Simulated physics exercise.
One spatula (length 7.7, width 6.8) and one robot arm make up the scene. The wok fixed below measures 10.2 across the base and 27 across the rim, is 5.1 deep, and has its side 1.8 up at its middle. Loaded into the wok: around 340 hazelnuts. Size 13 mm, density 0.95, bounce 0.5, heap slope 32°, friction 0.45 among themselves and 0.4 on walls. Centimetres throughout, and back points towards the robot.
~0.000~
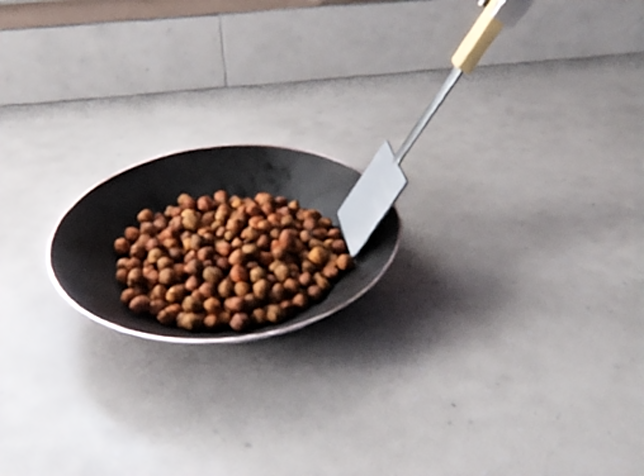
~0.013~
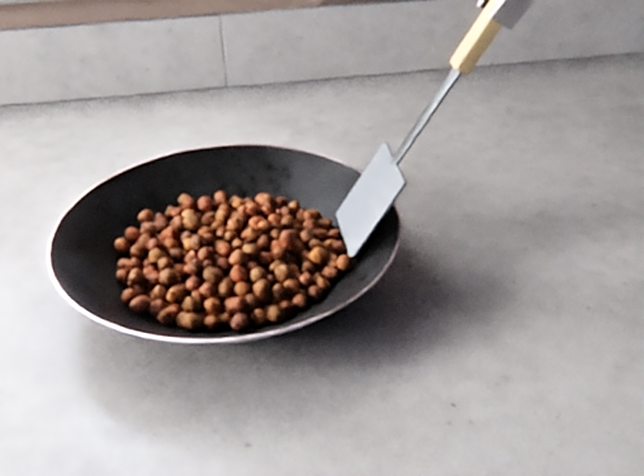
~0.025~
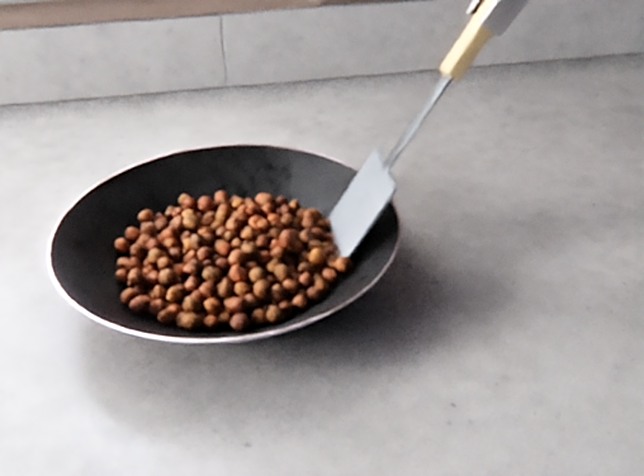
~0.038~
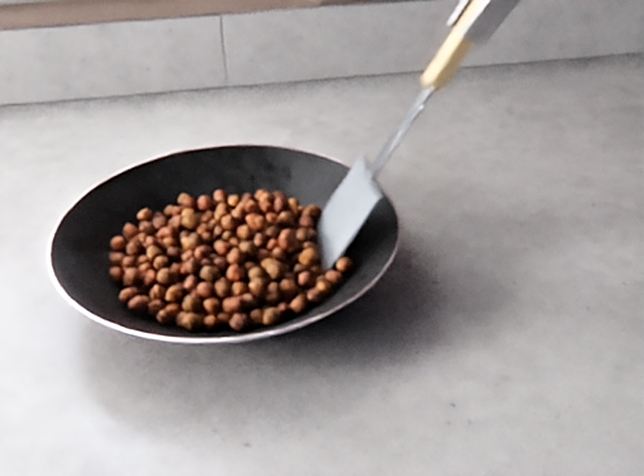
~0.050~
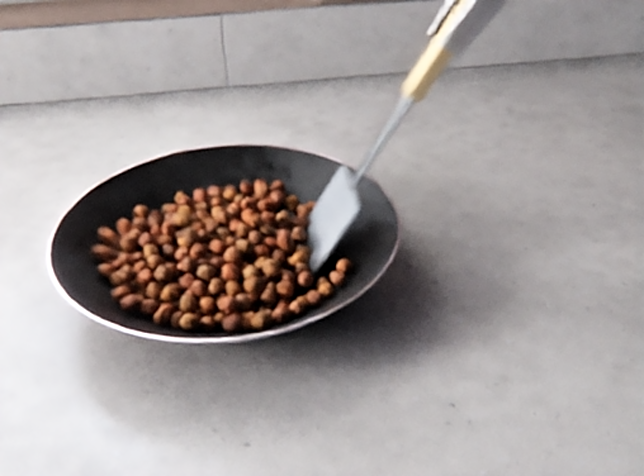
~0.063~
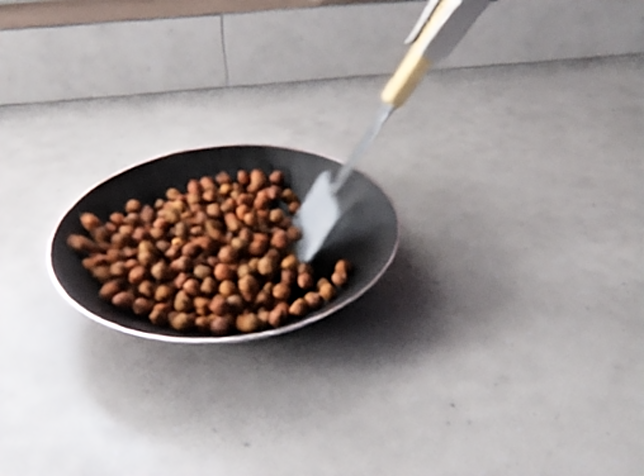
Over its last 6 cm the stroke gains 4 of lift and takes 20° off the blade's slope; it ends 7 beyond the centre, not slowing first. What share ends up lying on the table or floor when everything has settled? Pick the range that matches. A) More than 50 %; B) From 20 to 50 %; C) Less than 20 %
Answer: B.
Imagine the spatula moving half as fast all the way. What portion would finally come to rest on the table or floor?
I'd reckon close to 10 per cent.
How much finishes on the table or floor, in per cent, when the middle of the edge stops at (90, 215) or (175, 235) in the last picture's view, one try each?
Roughly 45 and 15 per cent.
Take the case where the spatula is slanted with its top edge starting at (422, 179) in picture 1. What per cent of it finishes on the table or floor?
Roughly 30%.
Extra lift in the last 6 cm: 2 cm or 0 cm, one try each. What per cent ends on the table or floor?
You'd get some 35 per cent with the first setting and some 25 per cent with the second.
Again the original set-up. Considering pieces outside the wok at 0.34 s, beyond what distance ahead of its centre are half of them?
It's close to 22 cm ahead of the centre.
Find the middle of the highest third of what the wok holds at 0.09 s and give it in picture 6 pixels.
Near (182, 231).
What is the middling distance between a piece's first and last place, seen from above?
Somewhere around 8 centimetres, I'd say.
After 0.09 s, sloping 58°, highest piece 7 above the table; 340 in the wok, 2 on the blade or in flight.
After 0.12 s, sloping 52°, highest piece 9 above the table; 334 in the wok, 8 on the blade or in flight.
After 0.34 s, sloping 38°, highest piece 15 above the table; 219 in the wok, 80 on the table or floor, 43 on the blade or in flight.
After 1.39 s, sloping 38°, highest piece 6 above the table; 219 in the wok, 123 on the table or floor.
At rest, 219 in the wok, 123 on the table or floor. That is 36 % on the table or floor.
